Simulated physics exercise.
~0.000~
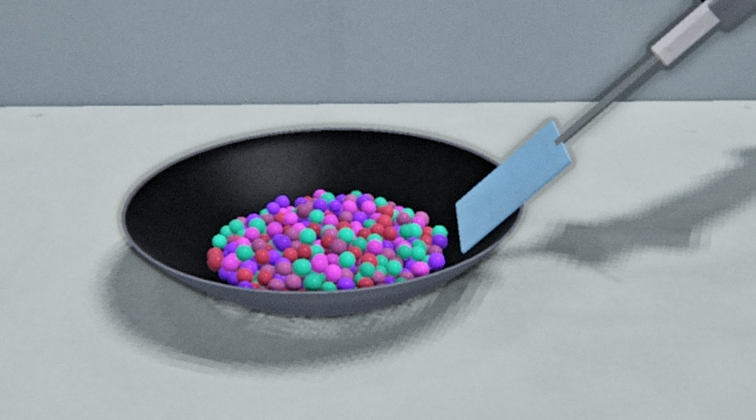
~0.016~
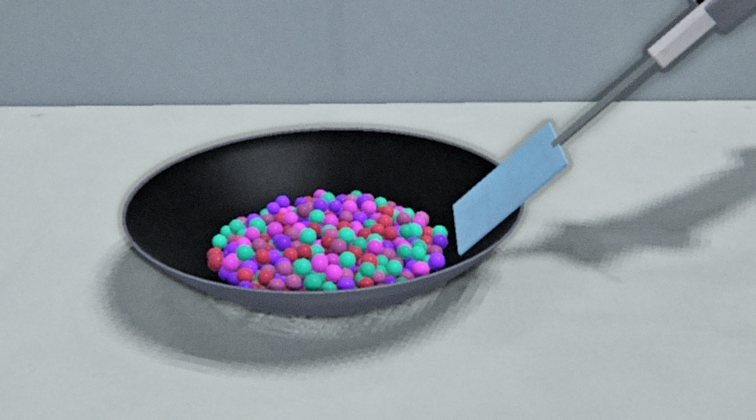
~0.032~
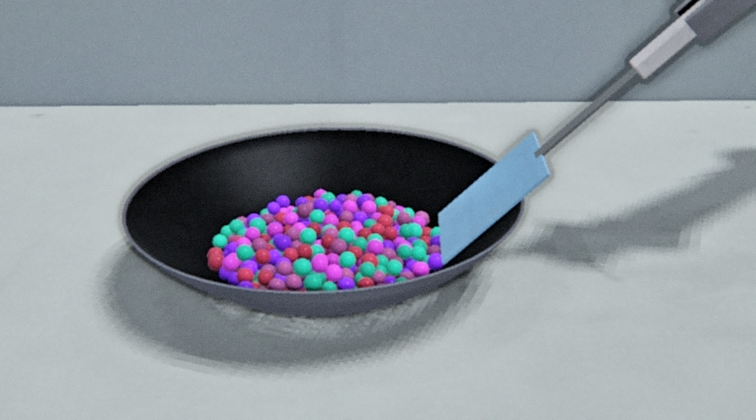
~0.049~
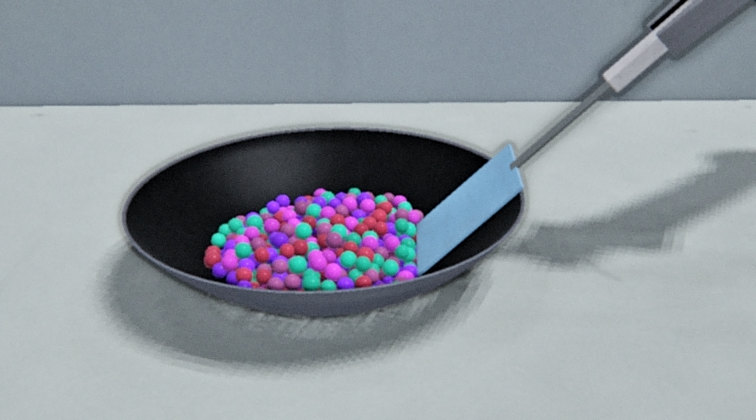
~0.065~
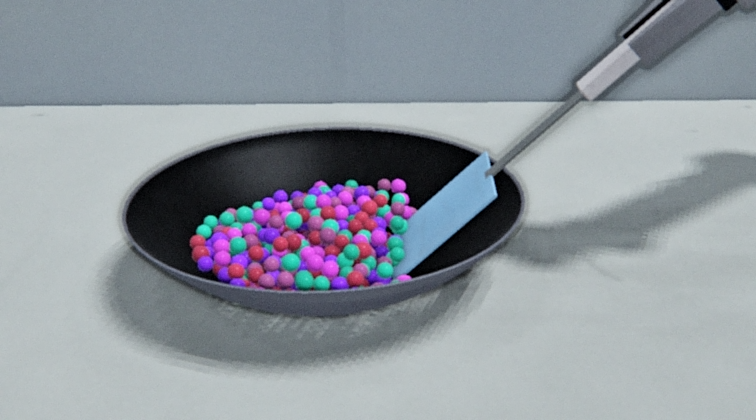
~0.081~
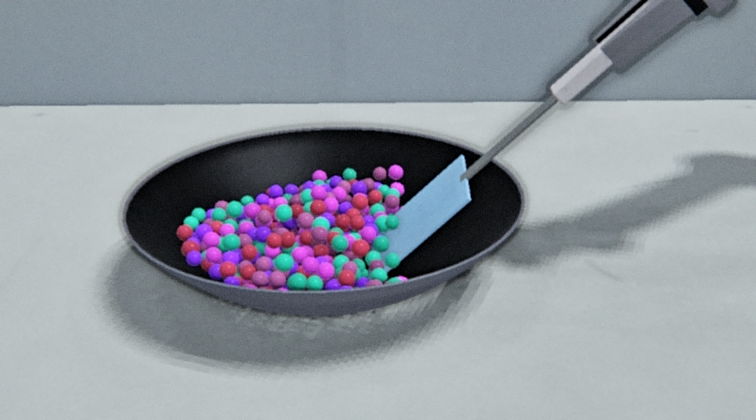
A blue spatula in a robot's gripper barely moves at first beside a heap of small, colourful round sweets in a dark wok. It then slides leftward into the heap's right side, pushing the sweets left as the heap shifts and its upper edge rises near the blade.
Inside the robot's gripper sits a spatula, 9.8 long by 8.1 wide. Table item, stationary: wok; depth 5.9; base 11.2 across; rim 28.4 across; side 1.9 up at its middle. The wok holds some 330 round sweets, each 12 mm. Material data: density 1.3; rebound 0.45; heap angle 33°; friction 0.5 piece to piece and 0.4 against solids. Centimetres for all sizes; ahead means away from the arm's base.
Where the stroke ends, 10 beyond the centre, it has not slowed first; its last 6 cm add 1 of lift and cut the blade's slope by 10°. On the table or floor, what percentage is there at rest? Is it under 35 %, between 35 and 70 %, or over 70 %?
It is between 35 and 70 %.
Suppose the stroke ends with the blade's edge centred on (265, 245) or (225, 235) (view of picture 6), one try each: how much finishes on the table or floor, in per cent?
Try 1: Approx. 0 %; try 2: Approx. 25 %.
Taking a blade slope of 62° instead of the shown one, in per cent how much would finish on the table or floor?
Roughly 50 per cent.
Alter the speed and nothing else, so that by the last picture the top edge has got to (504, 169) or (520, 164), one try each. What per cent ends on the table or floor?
About 20 and 10 percent.
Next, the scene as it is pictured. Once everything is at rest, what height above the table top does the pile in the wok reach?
It reaches around 4.0 cm.
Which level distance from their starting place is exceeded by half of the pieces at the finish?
I'd estimate close to 8 centimetres.
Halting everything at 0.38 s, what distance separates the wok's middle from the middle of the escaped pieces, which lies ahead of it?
24 cm.
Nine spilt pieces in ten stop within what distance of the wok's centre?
Around 45 centimetres from the centre.
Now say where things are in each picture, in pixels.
Spatula top edge at (561, 140), sloping 44°; upper third of the load around (330, 236), from x 215 to 440, top at y 195; 332 in the wok, in the first picture.
Spatula top edge at (558, 142), sloping 44°; upper third of the load around (331, 236), from x 215 to 440, top at y 195, in the second picture.
Spatula top edge at (541, 152), sloping 44°; upper third of the load around (329, 236), from x 215 to 440, top at y 195, in the third picture.
Spatula top edge at (516, 165), sloping 44°; upper third of the load around (328, 237), from x 215 to 425, top at y 195, in the fourth picture.
Spatula top edge at (491, 173), sloping 44°; upper third of the load around (319, 228), from x 200 to 410, top at y 185, in the fifth picture.
Spatula top edge at (466, 176), sloping 44°; upper third of the load around (313, 224), from x 185 to 405, top at y 175; 332 in the wok, in the sixth picture.
By 0.12 s, sloping 44°, highest piece 7 above the table; 332 in the wok.
By 0.16 s, sloping 41°, highest piece 7 above the table; 332 in the wok.
By 0.38 s, sloping 34°, highest piece 11 above the table; 187 in the wok, 68 on the table or floor, 77 on the blade or in flight.
By 1.43 s, sloping 34°, highest piece 4 above the table; 186 in the wok, 146 on the table or floor.
Final count, 186 in the wok, 146 on the table or floor. That is 44 % on the table or floor.
